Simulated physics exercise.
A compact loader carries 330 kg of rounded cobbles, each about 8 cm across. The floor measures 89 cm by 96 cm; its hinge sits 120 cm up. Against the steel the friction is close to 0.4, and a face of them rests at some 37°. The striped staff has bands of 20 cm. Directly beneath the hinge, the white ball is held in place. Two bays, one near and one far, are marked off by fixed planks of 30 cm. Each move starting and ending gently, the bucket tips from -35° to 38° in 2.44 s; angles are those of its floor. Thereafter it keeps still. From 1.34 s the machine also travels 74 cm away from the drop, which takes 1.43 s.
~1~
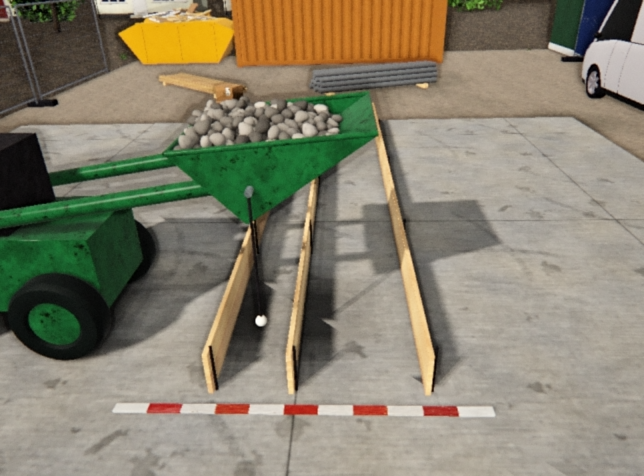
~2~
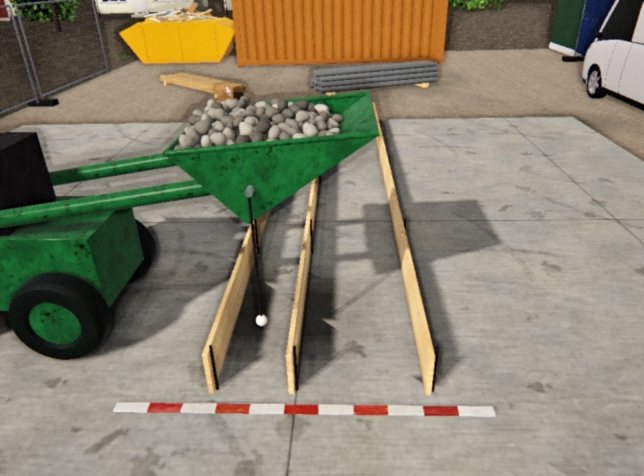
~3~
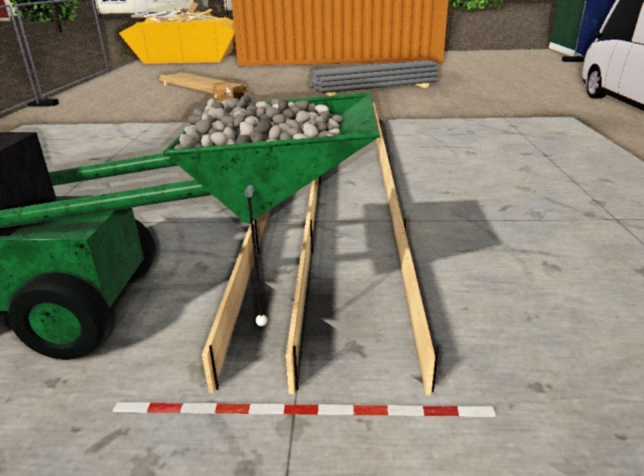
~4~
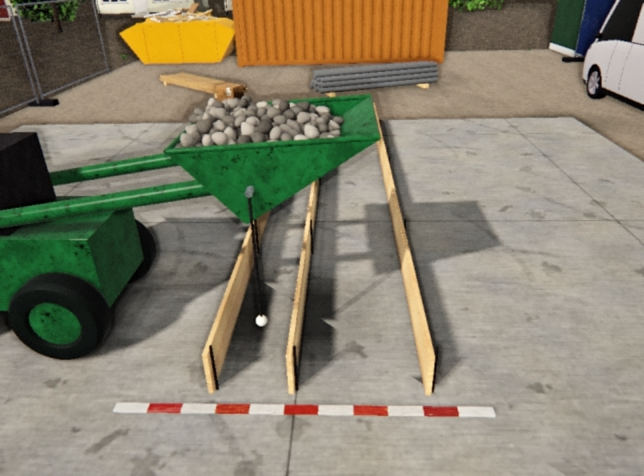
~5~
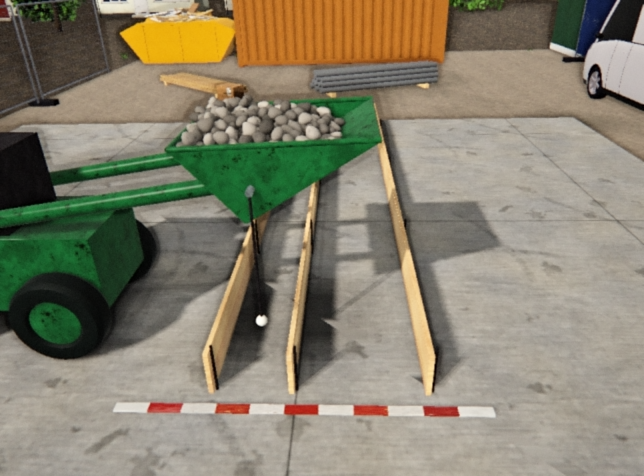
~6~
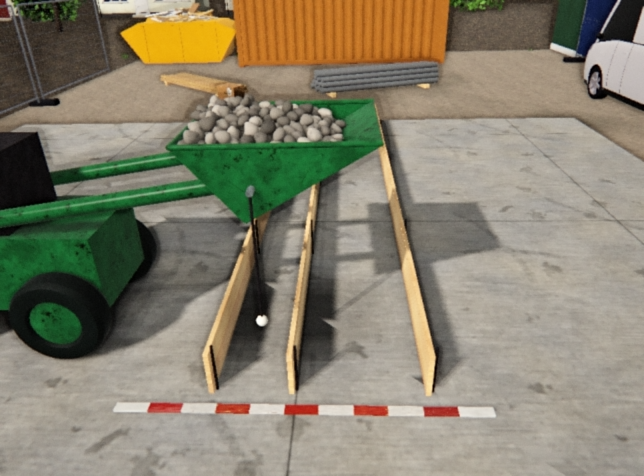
A green loader stands at the left of a grey concrete yard, seen from a raised, fixed viewpoint, with an orange container, a yellow skip and a white vehicle behind. Its green bucket holds rounded grey stones above three upright wooden boards, with a white ball hanging below and a red-and-white striped staff in front. The bucket tilts very slightly, its right end lowering, while the stones barely shift.
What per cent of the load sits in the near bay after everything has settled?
About 25 percent.
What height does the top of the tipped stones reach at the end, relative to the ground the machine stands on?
It finishes some 26 cm up from that ground.
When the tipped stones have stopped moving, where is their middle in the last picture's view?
In the last view, about (335, 309).
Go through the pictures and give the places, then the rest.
In the first picture, the bucket is at -35°, its lip at (378, 133); the top of the load is at (266, 107).
In the second picture, the bucket is at -35°, its lip at (379, 134); the top of the load is at (267, 106).
In the third picture, lip at (380, 135), floor tilted -34°, highest stones at (267, 106).
In the fourth picture, lip at (380, 137), floor tilted -33°, highest stones at (268, 107).
In the fifth picture, lip at (382, 140), floor tilted -32°, highest stones at (269, 106).
In the sixth picture, the bucket is at -31°, its lip at (383, 143); the top of the load is at (252, 105).
A little later the floor is at 27°; 79 % in the bucket, 21 % in the far bay; the foremost stones are at (385, 270).
Then the floor is at 38°; 3 % in the bucket, 23 % in the near bay, 74 % in the far bay; the foremost stones are at (410, 320).
Later still the floor is at 38°; 0 % in the bucket, 26 % in the near bay, 74 % in the far bay; the foremost stones are at (407, 312).
In the end the floor is at 38°; 0 % in the bucket, 26 % in the near bay, 74 % in the far bay; the foremost stones are at (405, 300).
